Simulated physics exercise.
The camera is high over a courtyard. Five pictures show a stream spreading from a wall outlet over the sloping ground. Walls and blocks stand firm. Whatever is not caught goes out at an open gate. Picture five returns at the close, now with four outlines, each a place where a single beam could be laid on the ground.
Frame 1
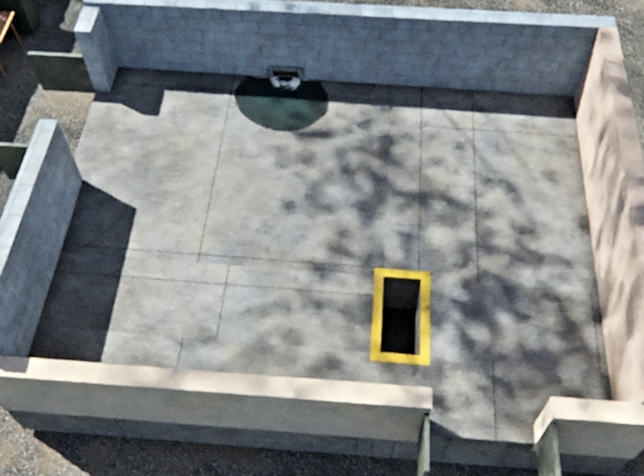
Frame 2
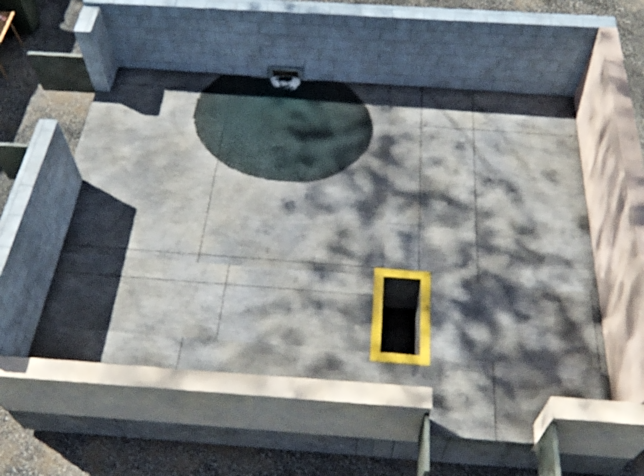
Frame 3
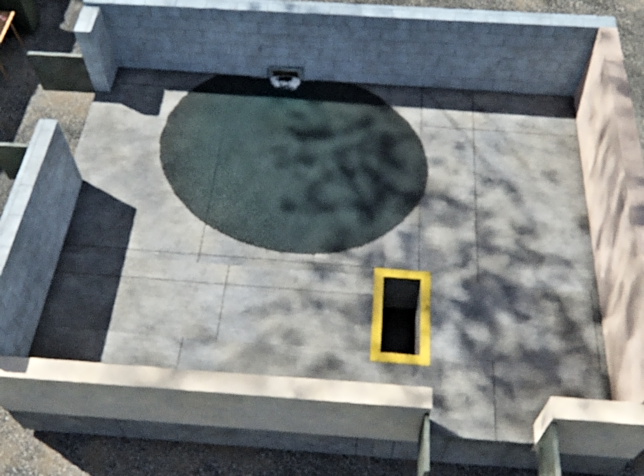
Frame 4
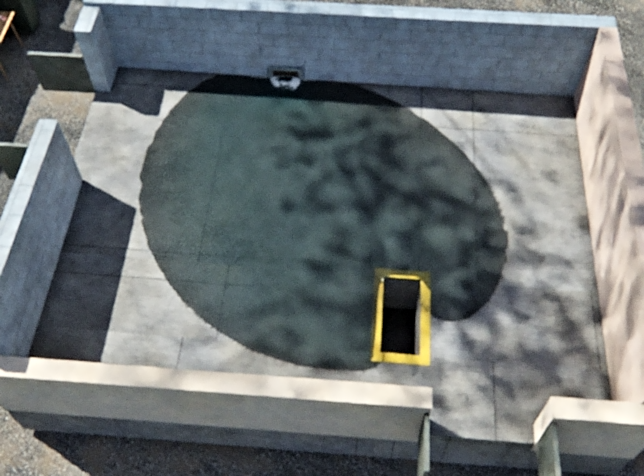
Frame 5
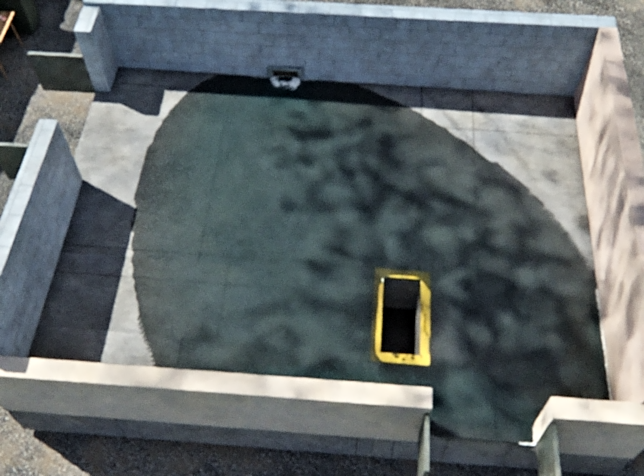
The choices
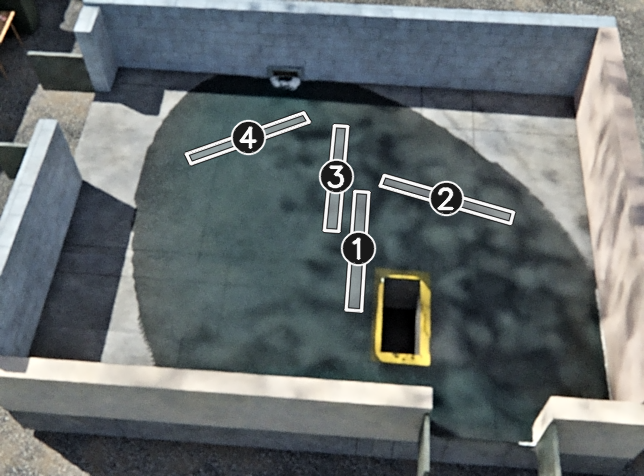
Dark water spread from a small opening in the back wall of a courtyard, widening across the pale floor until it surrounded the yellow-edged pit and reached the front wall and the gap beside it.
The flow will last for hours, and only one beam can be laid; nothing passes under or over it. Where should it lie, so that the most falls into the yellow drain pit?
2 is best.
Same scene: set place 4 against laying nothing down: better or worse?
Worse.
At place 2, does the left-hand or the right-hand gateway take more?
More leaves on the right.
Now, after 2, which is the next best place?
The answer is 3.
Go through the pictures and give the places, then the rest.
Outfall at (286, 73); yellow drain pit at (401, 315); open gate at (479, 420); open gate at (97, 134); water covers 3 % of the ground and shows as far out as (269, 122); yellow drain pit still dry.
Water covers 11 % of the ground and shows as far out as (269, 177); yellow drain pit still dry.
Water covers 25 % of the ground and shows as far out as (334, 245); yellow drain pit still dry.
Water covers 45 % of the ground and shows as far out as (349, 352); yellow drain pit taking water.
Water covers 65 % of the ground and shows as far out as (586, 371); yellow drain pit taking water.
On the marked copy, 1 from (353, 310) to (361, 191); 2 from (382, 180) to (512, 217); 3 from (331, 230) to (341, 126); 4 from (188, 158) to (306, 117).
Choosing 1, about 19 % of the stream runs into the yellow drain pit, about 81 % out by the gates.
Choosing 2, about 34 % of the stream runs into the yellow drain pit, about 66 % out by the gates.
Choosing 3, about 26 % of the stream runs into the yellow drain pit, about 74 % out by the gates.
Choosing 4, about 17 % of the stream runs into the yellow drain pit, about 83 % out by the gates.
